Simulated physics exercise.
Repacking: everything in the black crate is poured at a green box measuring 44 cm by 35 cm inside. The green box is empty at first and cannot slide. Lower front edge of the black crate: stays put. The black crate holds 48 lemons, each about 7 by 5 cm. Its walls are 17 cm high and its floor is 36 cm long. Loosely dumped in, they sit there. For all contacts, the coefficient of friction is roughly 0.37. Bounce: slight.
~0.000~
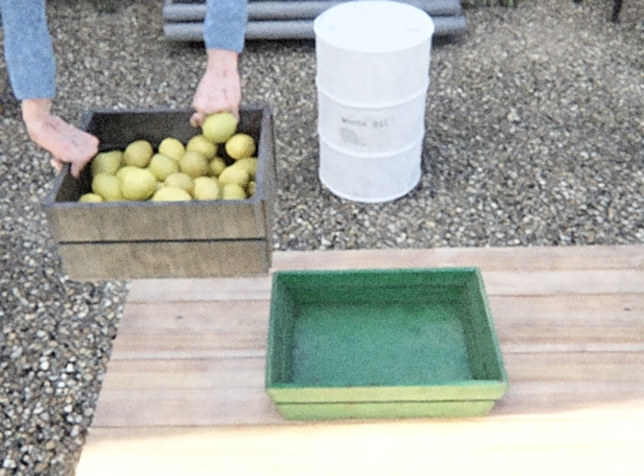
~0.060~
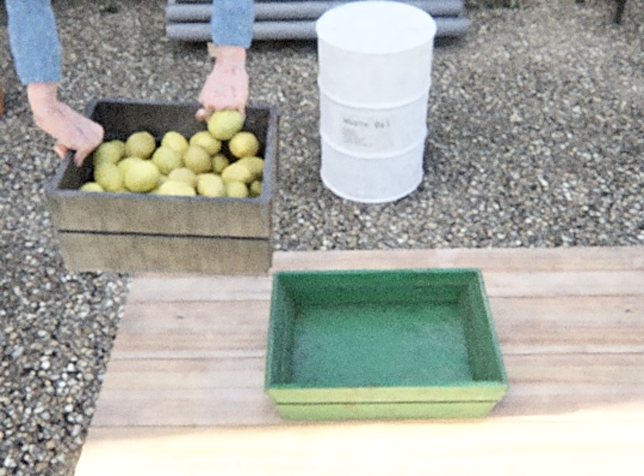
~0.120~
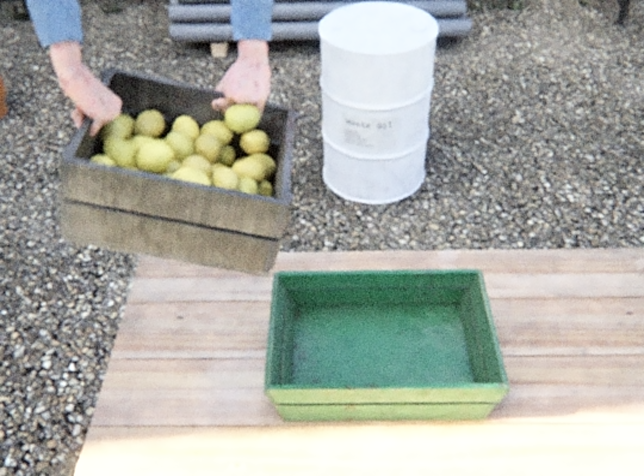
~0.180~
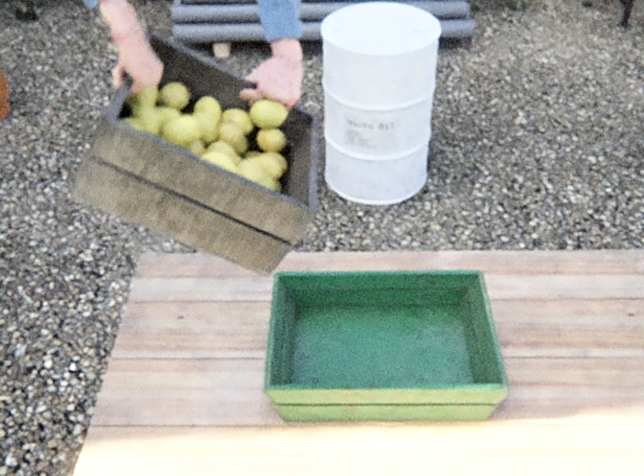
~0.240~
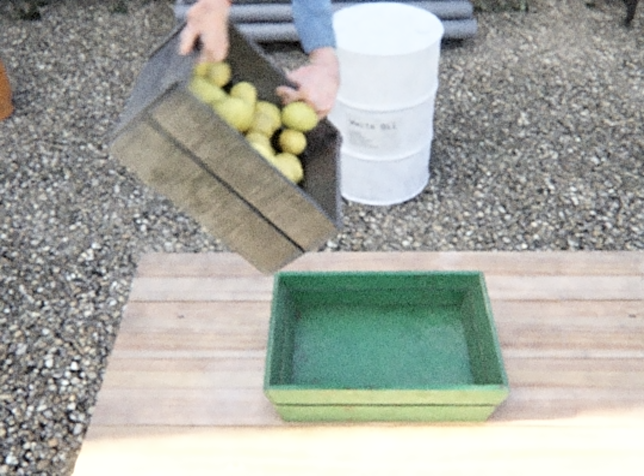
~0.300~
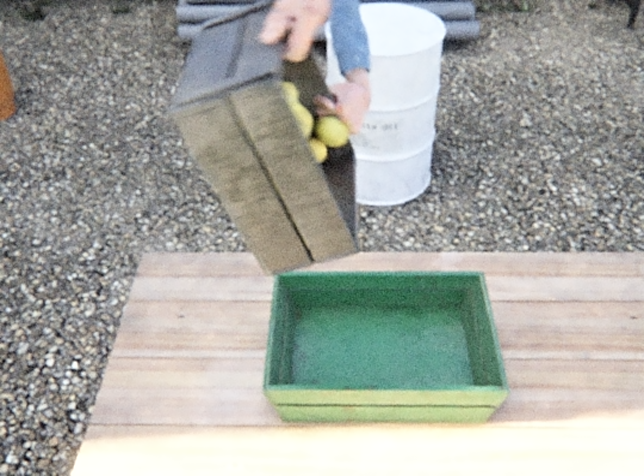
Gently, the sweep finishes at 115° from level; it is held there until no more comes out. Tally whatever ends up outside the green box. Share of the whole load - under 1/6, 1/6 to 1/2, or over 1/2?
What ends up outside the container is a middle portion, a sixth to half.
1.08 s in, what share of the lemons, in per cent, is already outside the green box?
Estimated fraction: Some 40 percent.
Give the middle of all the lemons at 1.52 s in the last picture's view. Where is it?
About (462, 358).
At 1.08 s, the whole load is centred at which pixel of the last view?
Roughly at pixel (461, 352).
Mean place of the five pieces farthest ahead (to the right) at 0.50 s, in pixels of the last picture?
Roughly at (465, 160).
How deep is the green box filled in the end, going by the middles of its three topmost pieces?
9 cm, more or less.
After 0.50 s, tilt 115°; 23 still in the black crate and 25 in the air.
After 0.74 s, tilt 115°; 3 still in the black crate, 21 in the green box, 16 outside the green box and 8 in the air.
After 1.08 s, tilt 115°; 30 in the green box and 18 outside the green box.
When it is over (at 1.52 s), 30 in the green box and 18 outside the green box. Asked share, 18 of 48, 38 per cent.
